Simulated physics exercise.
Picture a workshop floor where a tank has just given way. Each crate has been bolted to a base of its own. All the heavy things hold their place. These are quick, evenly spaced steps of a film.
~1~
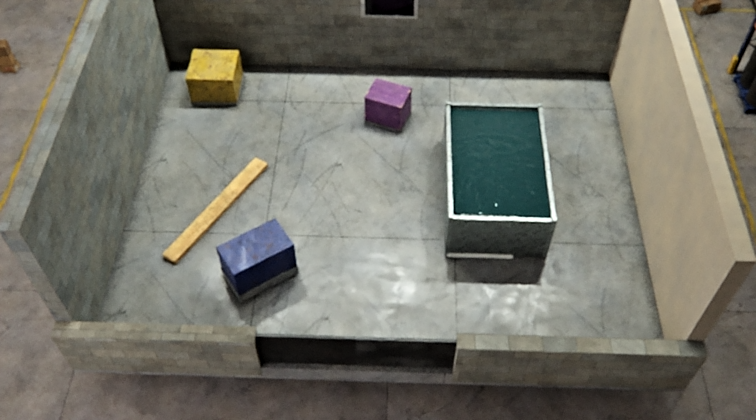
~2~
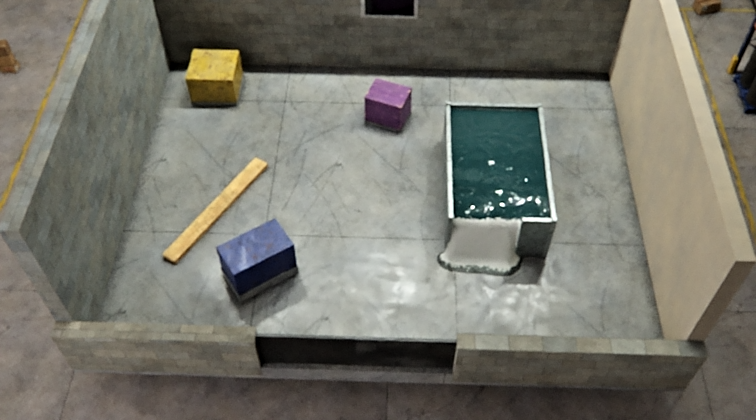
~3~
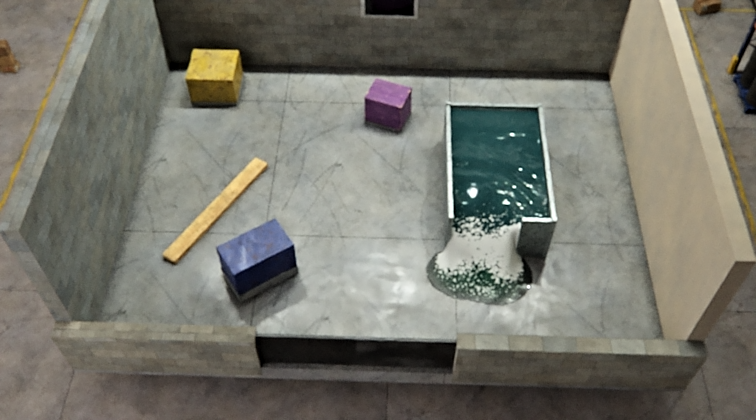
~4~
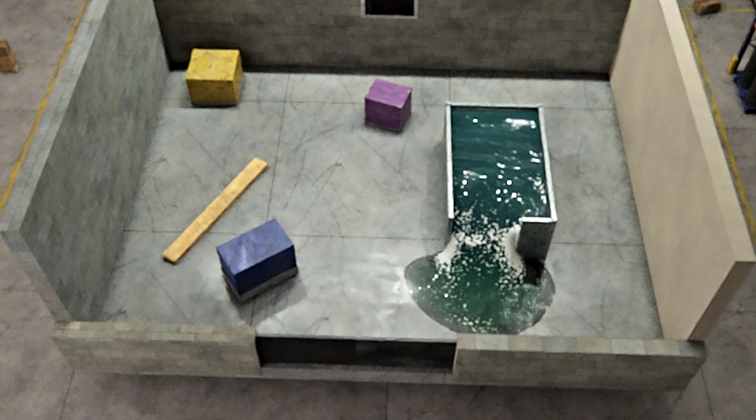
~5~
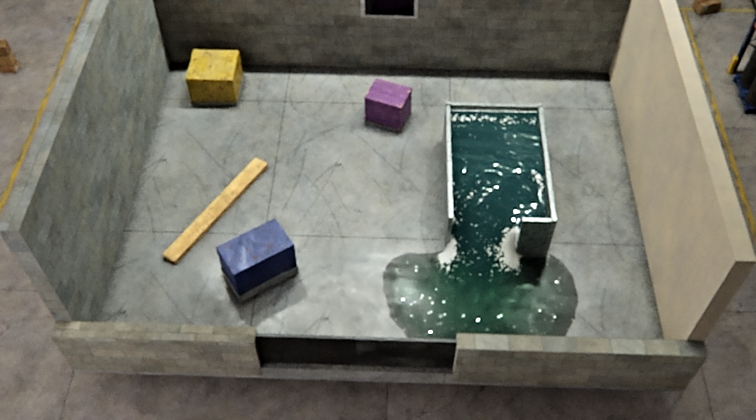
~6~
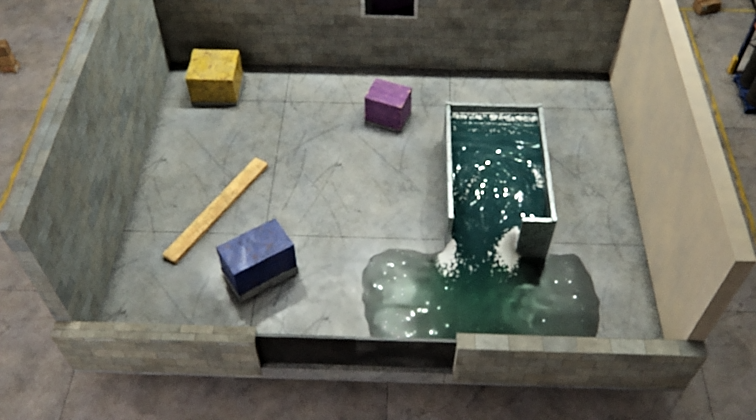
Green water pours from a gap in the tank's front and spreads across the grey floor.
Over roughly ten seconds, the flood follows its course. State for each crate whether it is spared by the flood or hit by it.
One by one: The yellow crate will not stay dry; the purple crate will not stay dry; the blue crate will not stay dry.
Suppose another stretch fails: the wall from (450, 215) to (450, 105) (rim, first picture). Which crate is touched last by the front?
It's the crate marked yellow.
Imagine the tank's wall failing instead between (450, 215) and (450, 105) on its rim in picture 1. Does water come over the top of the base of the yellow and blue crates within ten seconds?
Note - yellow goes wet, blue goes wet.
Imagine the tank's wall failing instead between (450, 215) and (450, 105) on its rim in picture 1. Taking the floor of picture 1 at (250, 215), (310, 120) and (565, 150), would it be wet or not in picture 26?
In the order given, the spots are swamped, swamped and not soaked.
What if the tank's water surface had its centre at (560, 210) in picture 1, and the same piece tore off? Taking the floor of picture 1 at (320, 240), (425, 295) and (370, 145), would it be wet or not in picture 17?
Taking the three spots in order: Swamped, swamped, bare.
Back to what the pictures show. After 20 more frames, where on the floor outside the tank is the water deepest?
Somewhere near (103, 347).
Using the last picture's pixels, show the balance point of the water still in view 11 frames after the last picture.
The spot I would choose is (467, 266).
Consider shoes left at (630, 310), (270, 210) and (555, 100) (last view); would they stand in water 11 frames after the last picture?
Going through them one by one, the first is waterlogged, the second spared and the third spared.
A moment on, water covers 15 % of the floor; the yellow crate not reached, the purple crate not reached, the blue crate not reached.
Next, water covers 25 % of the floor; the yellow crate not reached, the purple crate not reached, the blue crate water round its plinth.
Then, water covers 45 % of the floor; the yellow crate not reached, the purple crate not reached, the blue crate water round its plinth.
Later, water covers 85 % of the floor; the yellow crate water round its plinth, the purple crate water round its plinth, the blue crate water round its plinth.
In the end, water covers 95 % of the floor; the yellow crate was topped, the purple crate was topped, the blue crate was topped.
